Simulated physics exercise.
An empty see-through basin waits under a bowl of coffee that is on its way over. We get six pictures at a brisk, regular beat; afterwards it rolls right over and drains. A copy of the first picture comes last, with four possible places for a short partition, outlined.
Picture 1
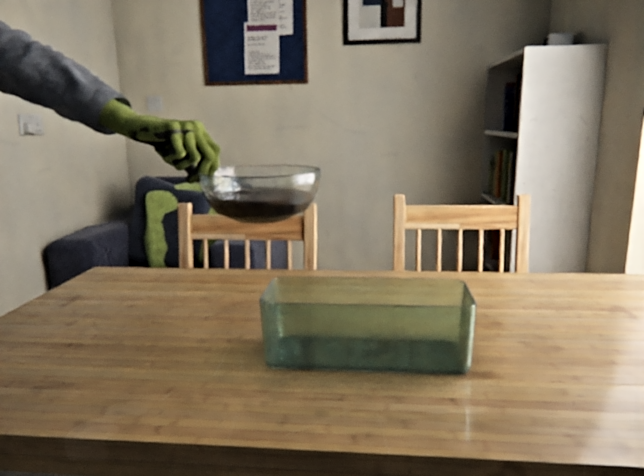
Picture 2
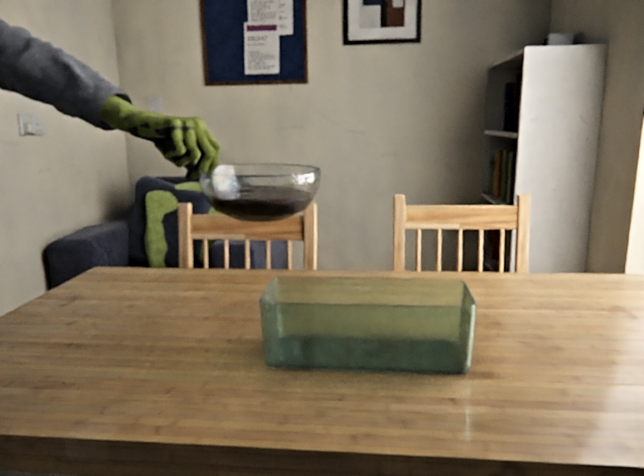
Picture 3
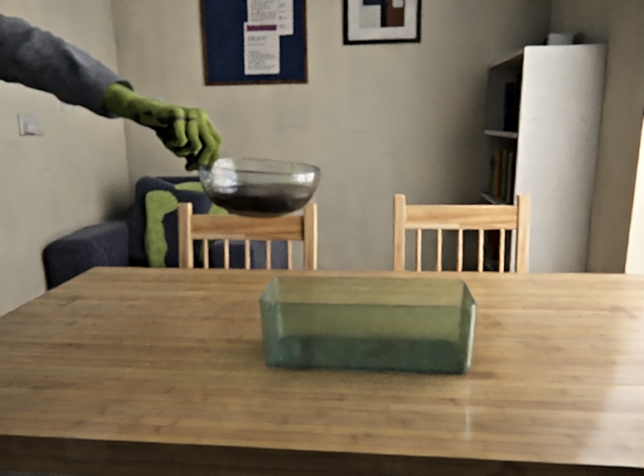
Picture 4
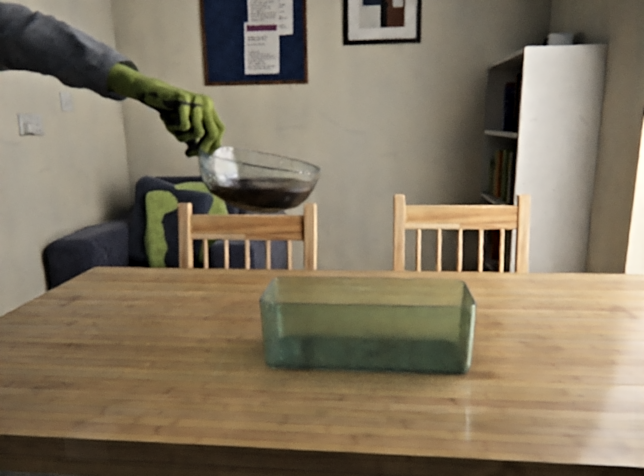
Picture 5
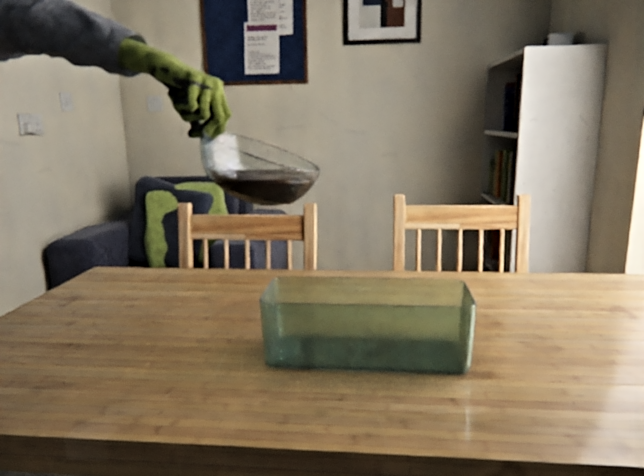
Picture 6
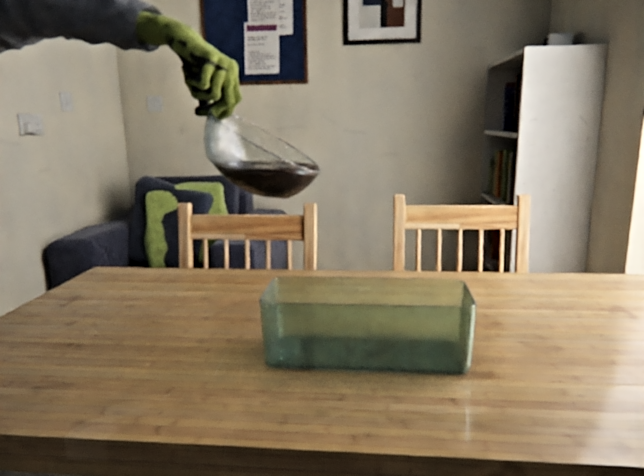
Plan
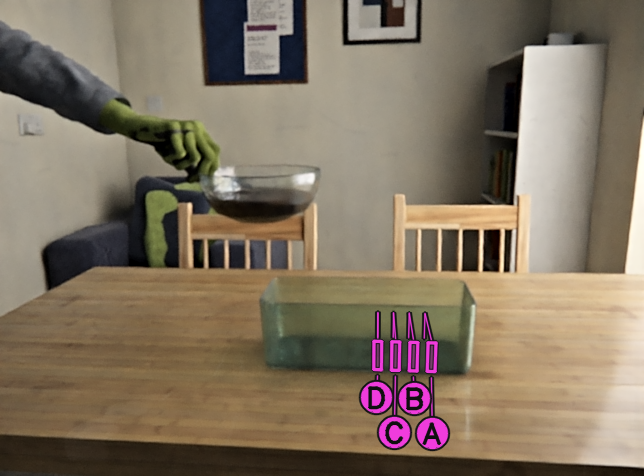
Green-gloved hand holding a clear bowl of dark liquid above a see-through basin on a wooden table, gradually tilting it rightward.
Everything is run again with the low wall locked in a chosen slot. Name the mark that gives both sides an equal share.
The best position is C.
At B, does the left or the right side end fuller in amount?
The left side.
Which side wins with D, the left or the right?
More ends on the right.
On the marked copy, A at (431, 377); B at (413, 376); C at (395, 376); D at (377, 375).
If A is chosen, about 92 % ends left of the wall and 6 % right of it.
If B is chosen, about 91 % ends left of the wall and 6 % right of it; 3 % is lost outside.
If C is chosen, about 47 % ends left of the wall and 51 % right of it.
If D is chosen, about 13 % ends left of the wall and 86 % right of it.
